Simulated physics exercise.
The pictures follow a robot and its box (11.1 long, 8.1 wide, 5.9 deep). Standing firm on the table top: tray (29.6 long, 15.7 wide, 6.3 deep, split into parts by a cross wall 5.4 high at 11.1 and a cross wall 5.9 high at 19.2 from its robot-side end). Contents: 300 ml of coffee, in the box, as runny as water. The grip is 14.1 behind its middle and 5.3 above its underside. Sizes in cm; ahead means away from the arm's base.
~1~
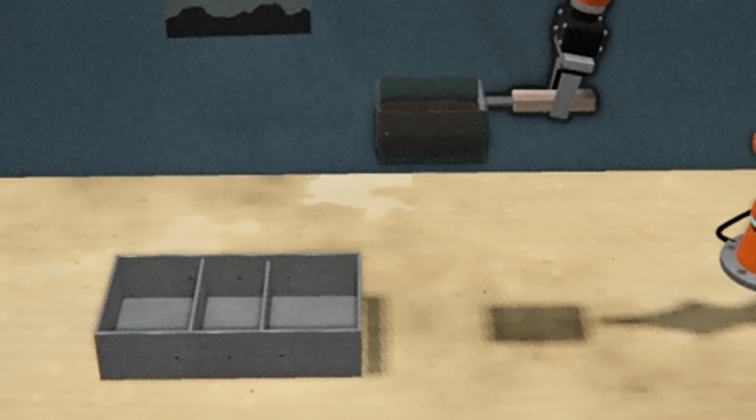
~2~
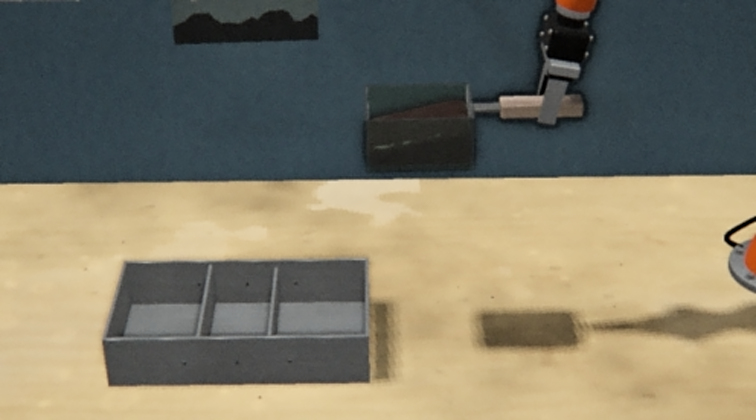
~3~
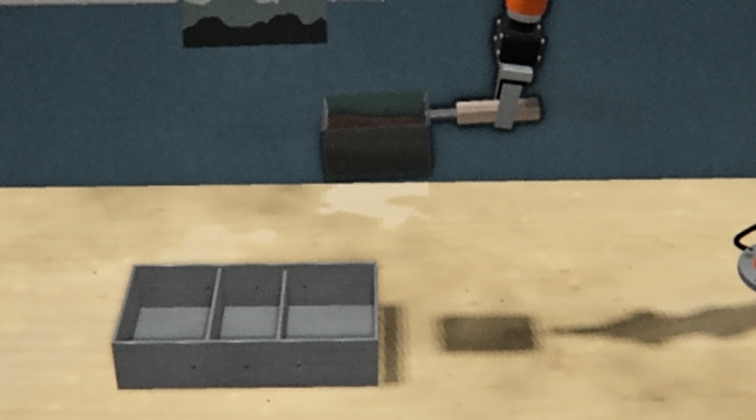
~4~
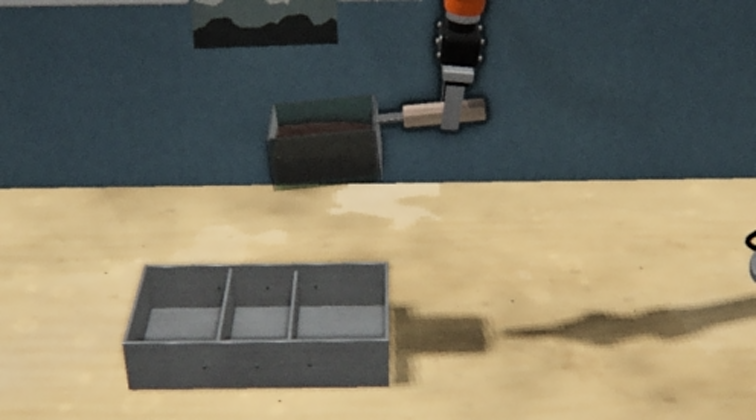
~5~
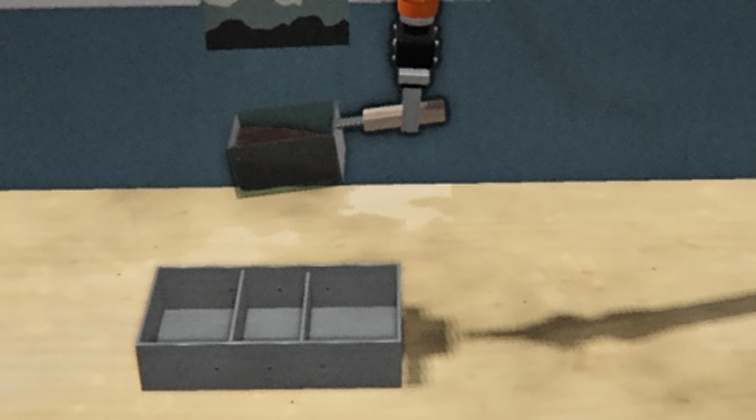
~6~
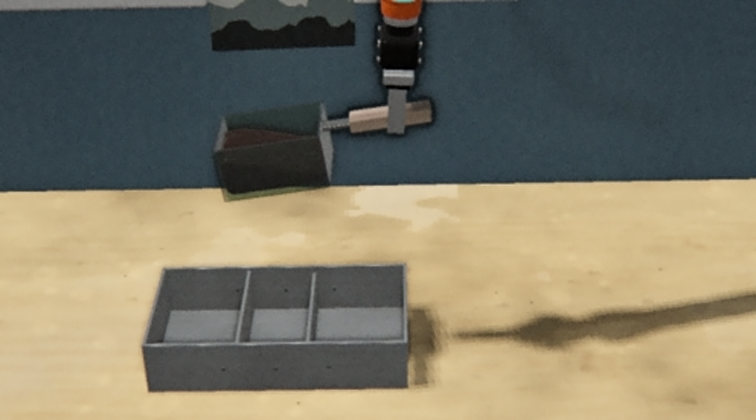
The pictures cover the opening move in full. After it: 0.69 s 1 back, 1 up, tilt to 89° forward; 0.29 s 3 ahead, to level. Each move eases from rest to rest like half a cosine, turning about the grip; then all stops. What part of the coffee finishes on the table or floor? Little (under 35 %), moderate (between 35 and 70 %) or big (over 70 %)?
Answer: Little; under 35 % of the coffee finishes on the table or floor.
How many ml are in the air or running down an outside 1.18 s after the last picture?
Some 70 ml.
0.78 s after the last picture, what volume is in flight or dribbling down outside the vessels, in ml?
Some 10 ml.
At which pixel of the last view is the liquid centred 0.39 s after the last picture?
Near (319, 237).
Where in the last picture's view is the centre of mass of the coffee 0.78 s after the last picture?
Around (341, 306).
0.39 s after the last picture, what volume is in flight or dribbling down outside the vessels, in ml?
Some 50 ml.
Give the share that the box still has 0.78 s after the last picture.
Some 30 per cent.
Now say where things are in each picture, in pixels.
The first frame shows box floor at (430, 141), level; upper third of the coffee around (430, 119), from x 380 to 480, top at y 105; 295 ml in the box.
The second frame shows box floor at (419, 149), level; upper third of the coffee around (440, 124), from x 370 to 470, top at y 105.
The third frame shows box floor at (378, 157), tilted 3° forward; upper third of the coffee around (372, 134), from x 325 to 430, top at y 115.
The fourth frame shows box floor at (329, 163), tilted 5° forward; upper third of the coffee around (327, 141), from x 275 to 375, top at y 125.
The fifth frame shows box floor at (292, 170), tilted 7° forward; upper third of the coffee around (273, 147), from x 235 to 340, top at y 130.
The sixth frame shows box floor at (280, 172), tilted 8° forward; upper third of the coffee around (259, 149), from x 220 to 330, top at y 130; 295 ml in the box.
Then, 0.39 s later, tilted 57° forward, liquid up to 19 above the table; 240 ml in the box, 10 ml in the middle part, 50 ml in the air or running down outside.
Then, 0.78 s later, tilted 68° forward, liquid up to 36 above the table; 110 ml in the robot-side part, 90 ml in the box, 80 ml in the middle part, 10 ml in the air or running down outside.
Then, 1.18 s later, level, liquid up to 55 above the table; 110 ml in the robot-side part, 80 ml in the middle part, 20 ml in the box, 15 ml on the table or floor, 5 ml in the far-side part, 70 ml in the air or running down outside.
Then, 1.98 s later, level, liquid up to 124 above the table; 110 ml in the robot-side part, 80 ml in the middle part, 60 ml on the table or floor, 25 ml in the far-side part, 20 ml in the box.
At rest, 110 ml in the robot-side part, 80 ml in the middle part, 60 ml on the table or floor, 25 ml in the far-side part, 20 ml in the box. That is 21 % on the table or floor.
